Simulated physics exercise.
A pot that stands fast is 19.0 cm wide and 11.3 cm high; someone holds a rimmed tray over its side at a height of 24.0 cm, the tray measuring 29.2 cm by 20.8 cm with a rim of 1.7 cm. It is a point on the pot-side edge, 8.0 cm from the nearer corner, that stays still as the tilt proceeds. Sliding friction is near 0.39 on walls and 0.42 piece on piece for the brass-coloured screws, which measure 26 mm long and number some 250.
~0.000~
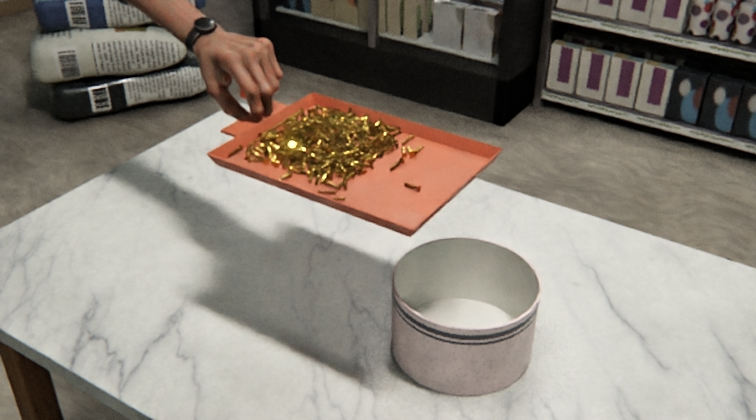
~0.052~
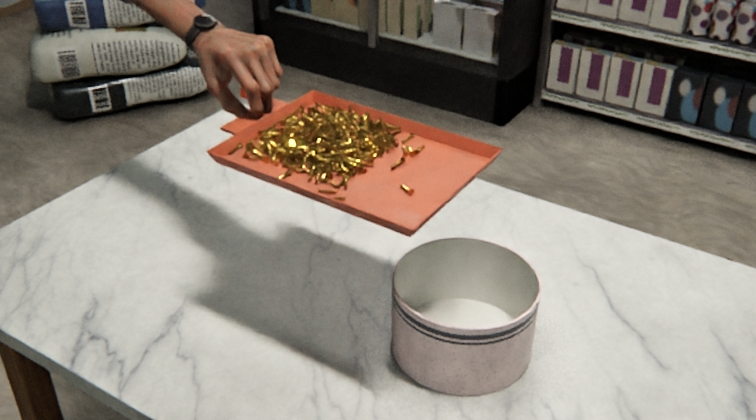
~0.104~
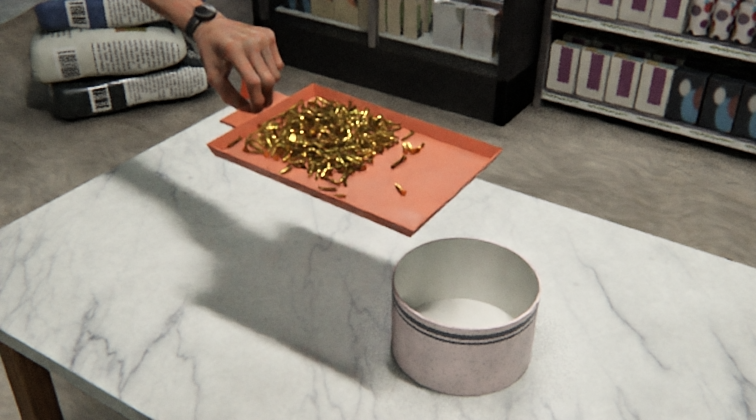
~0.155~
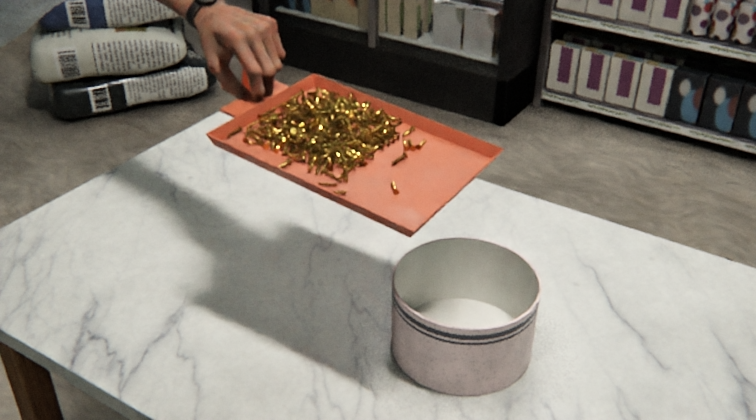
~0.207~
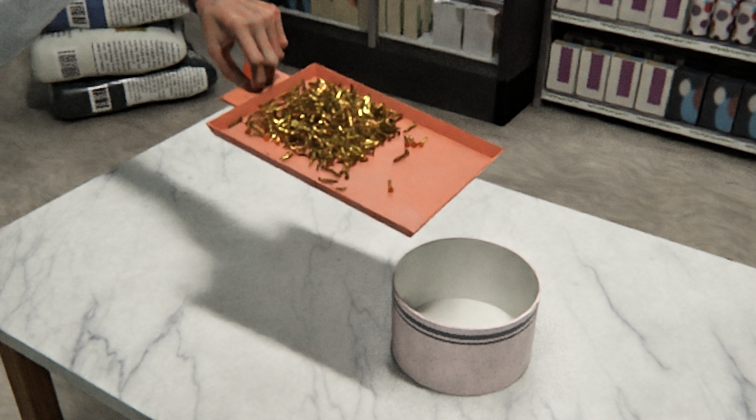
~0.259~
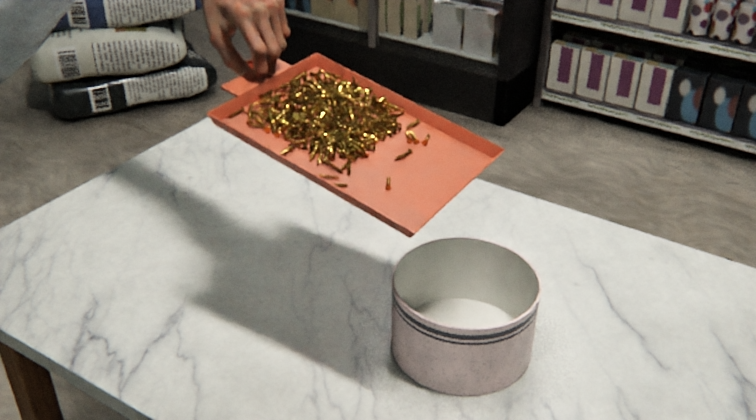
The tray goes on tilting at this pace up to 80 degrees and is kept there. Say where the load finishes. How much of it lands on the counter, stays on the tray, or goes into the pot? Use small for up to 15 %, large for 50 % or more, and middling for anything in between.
Counter - middling, left on the tray - small, pot - large.
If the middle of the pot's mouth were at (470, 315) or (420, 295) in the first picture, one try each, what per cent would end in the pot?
75 % and 45 %.
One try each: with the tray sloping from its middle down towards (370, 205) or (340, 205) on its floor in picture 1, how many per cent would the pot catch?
I'd put it at about 5 per cent for the first tilt and about 5 per cent for the second.
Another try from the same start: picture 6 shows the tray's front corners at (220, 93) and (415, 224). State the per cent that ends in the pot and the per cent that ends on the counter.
You'd end with pot at 50 and counter at 50.
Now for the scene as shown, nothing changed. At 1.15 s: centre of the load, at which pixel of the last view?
Load centre est.: (484, 306) px.
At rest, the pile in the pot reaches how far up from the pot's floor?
Close to 2.5 cm up.
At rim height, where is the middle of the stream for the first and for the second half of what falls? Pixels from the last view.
Around (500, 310), then (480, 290).
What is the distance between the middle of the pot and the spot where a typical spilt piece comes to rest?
Roughly 18 centimetres.
Then, at 0.79 s, tilt 44 degrees; the tray holds 100 %, the pot 0 %.
After 1.15 s, tilt 66 degrees; the tray holds 30 %, the pot 40 %.
After 1.60 s, tilt 80 degrees; the tray holds 5 %, the pot 65 %.
By 2.7 s all is still; counter 25 %, tray 0 %, pot 75 %.
